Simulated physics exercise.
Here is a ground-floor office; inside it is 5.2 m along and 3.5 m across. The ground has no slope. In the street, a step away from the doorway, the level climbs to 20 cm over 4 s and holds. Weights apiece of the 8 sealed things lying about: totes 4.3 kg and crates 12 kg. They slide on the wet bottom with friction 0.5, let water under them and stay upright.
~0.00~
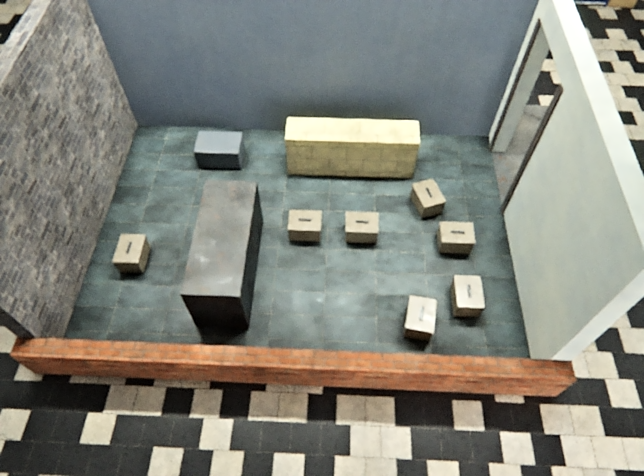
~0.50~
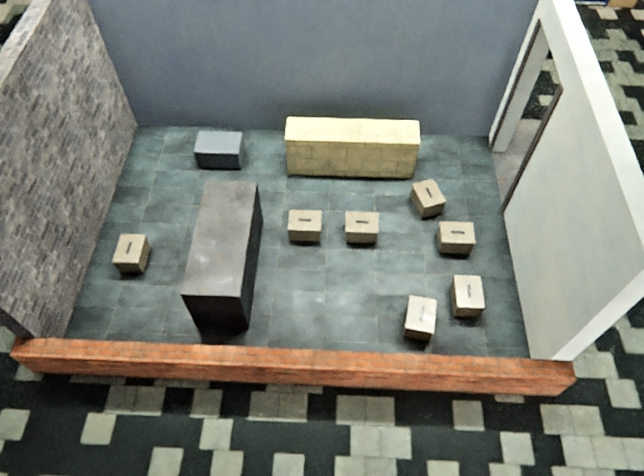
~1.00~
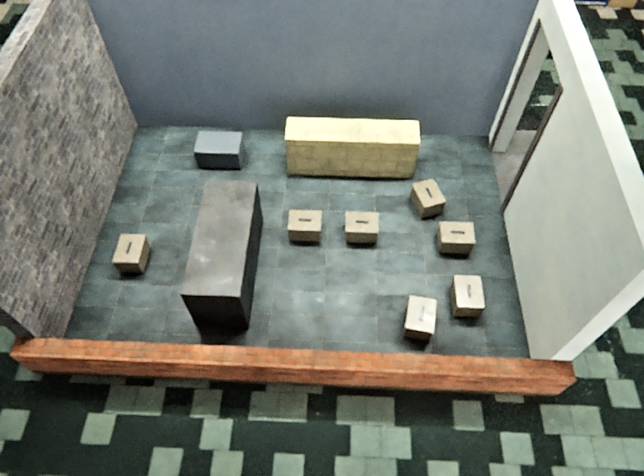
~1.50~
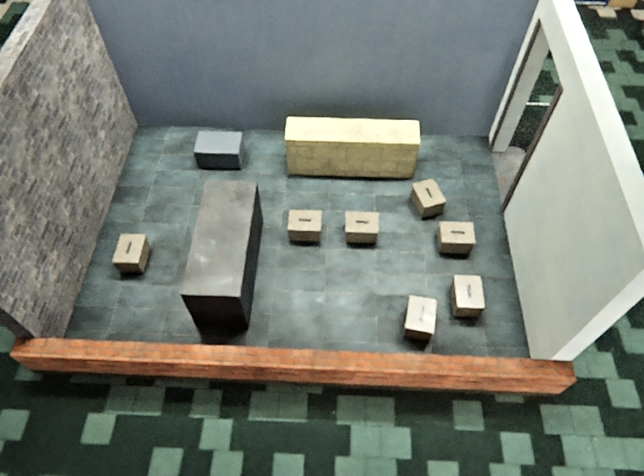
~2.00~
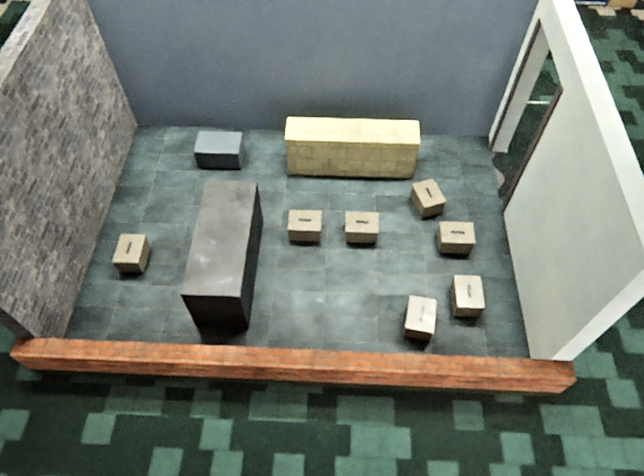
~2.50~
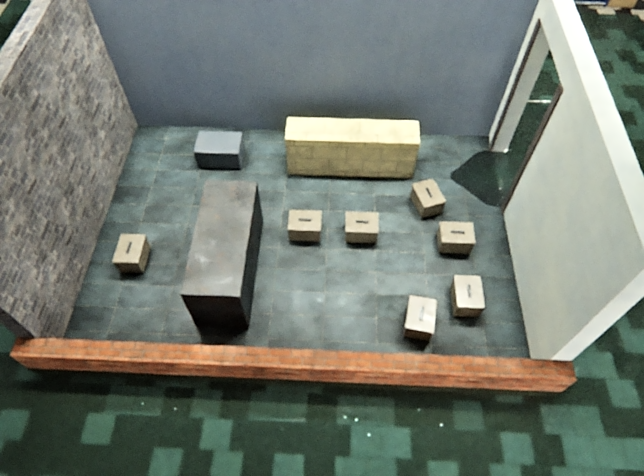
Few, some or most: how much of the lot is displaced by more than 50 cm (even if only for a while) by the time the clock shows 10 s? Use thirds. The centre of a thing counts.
That comes to from one to two thirds.
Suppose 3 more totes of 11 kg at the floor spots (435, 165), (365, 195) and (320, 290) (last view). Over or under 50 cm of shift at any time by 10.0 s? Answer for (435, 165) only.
It is past it.
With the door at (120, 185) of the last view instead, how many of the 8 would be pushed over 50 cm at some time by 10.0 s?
Then 5.
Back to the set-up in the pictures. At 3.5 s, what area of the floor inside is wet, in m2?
About 2.0 m2.
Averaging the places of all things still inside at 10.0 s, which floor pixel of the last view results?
Near (315, 282).
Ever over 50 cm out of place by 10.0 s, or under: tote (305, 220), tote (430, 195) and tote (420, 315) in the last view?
In that order: Over, more, less.
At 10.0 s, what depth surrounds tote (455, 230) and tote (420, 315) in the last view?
About 3 and 4 cm.
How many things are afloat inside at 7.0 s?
0 of them.
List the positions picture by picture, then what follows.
In the first frame, a tote at (429, 193) rests on the ground; a tote at (362, 222) rests on the ground; water covers 0.0 m2; 0 of 8 have shifted.
In the second frame, a tote at (429, 193), on the bottom; a tote at (362, 222) rests on the ground; 0.0 m2 under water; 0 of 8 have shifted.
In the third frame, a tote at (429, 193) rests on the ground; a tote at (362, 222), on the bottom; 0.0 m2 under water; 0 of 8 have shifted.
In the fourth frame, a tote at (429, 193) rests on the ground; a tote at (362, 222), on the bottom; water covers 0.0 m2; 0 of 8 have shifted.
In the fifth frame, a tote at (429, 193), on the bottom; a tote at (362, 222), on the bottom; water covers 0.0 m2; 0 of 8 have shifted.
In the sixth frame, a tote at (429, 193), on the bottom; a tote at (362, 222), on the bottom; water covers 0.4 m2; 0 of 8 have shifted.
After 3.5 s 0 of 8 are over 50 cm from their spots; 0 afloat.
After 4.5 s 1 of 8 are over 50 cm from their spots; 0 afloat.
After 7.0 s 2 of 8 are over 50 cm from their spots; 0 afloat.
After 10.0 s 3 of 8 are over 50 cm from their spots, and 3 have been at some point; 4 afloat.
